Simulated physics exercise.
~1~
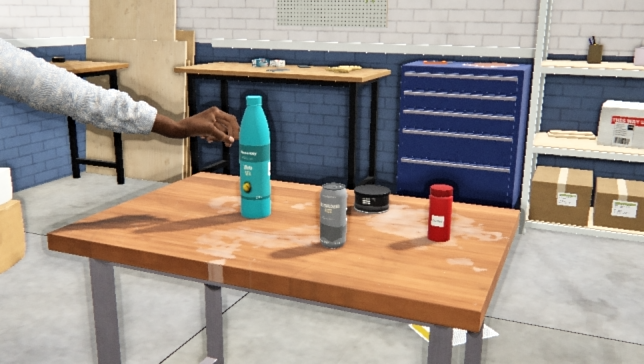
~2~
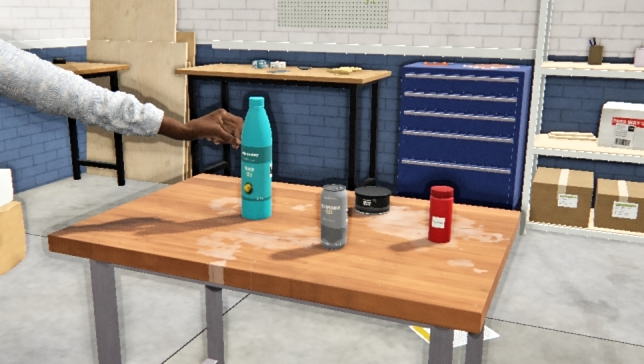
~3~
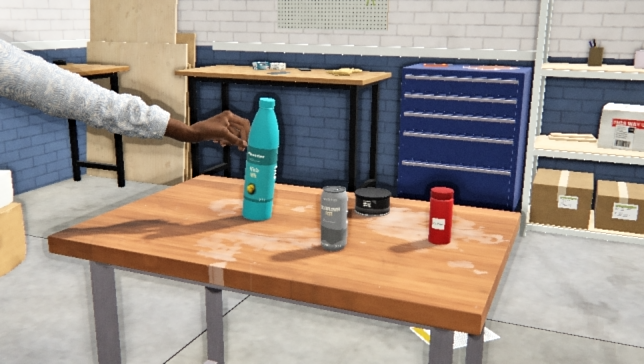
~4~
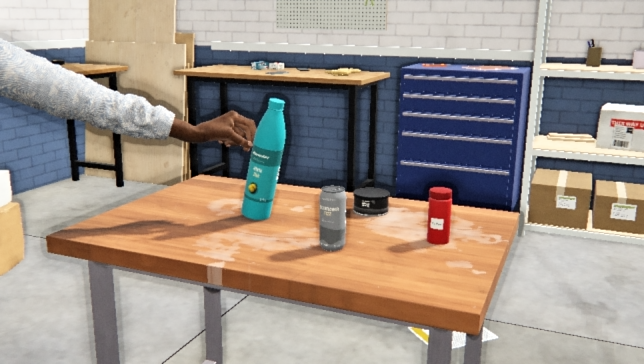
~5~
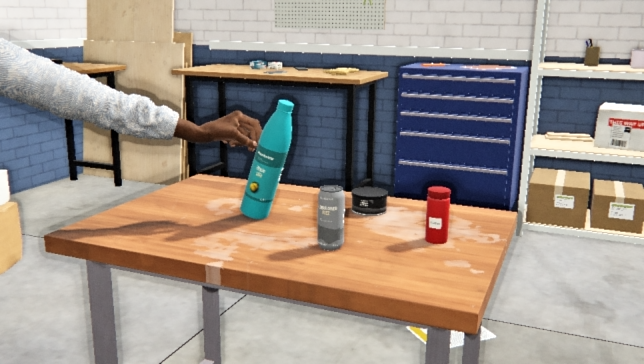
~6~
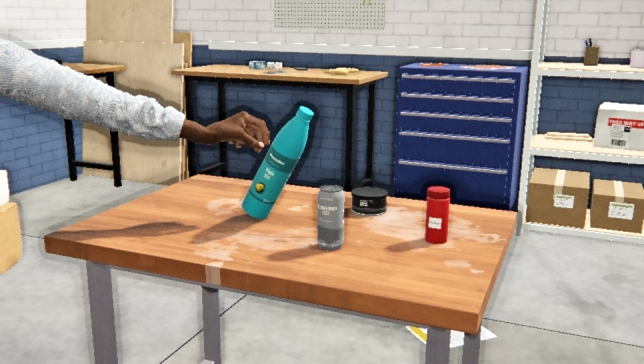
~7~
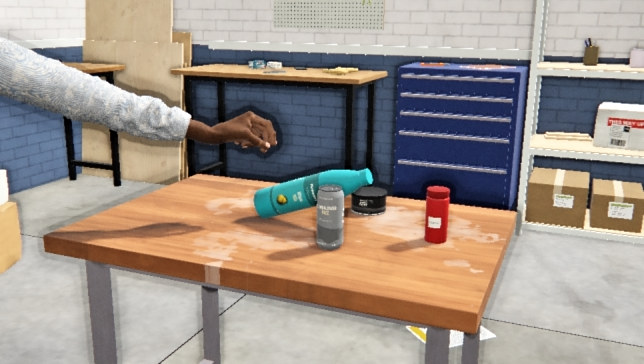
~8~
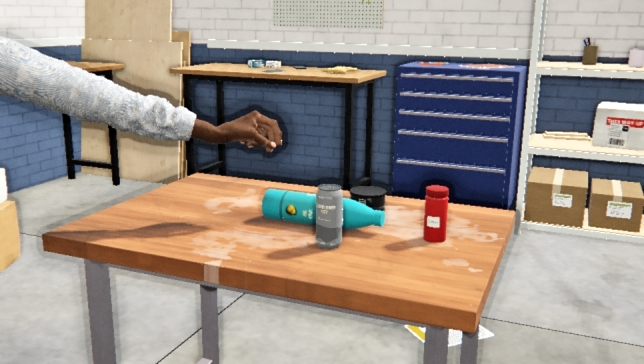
A turquoise bottle tips right under a hand's push and falls onto its side on the table.
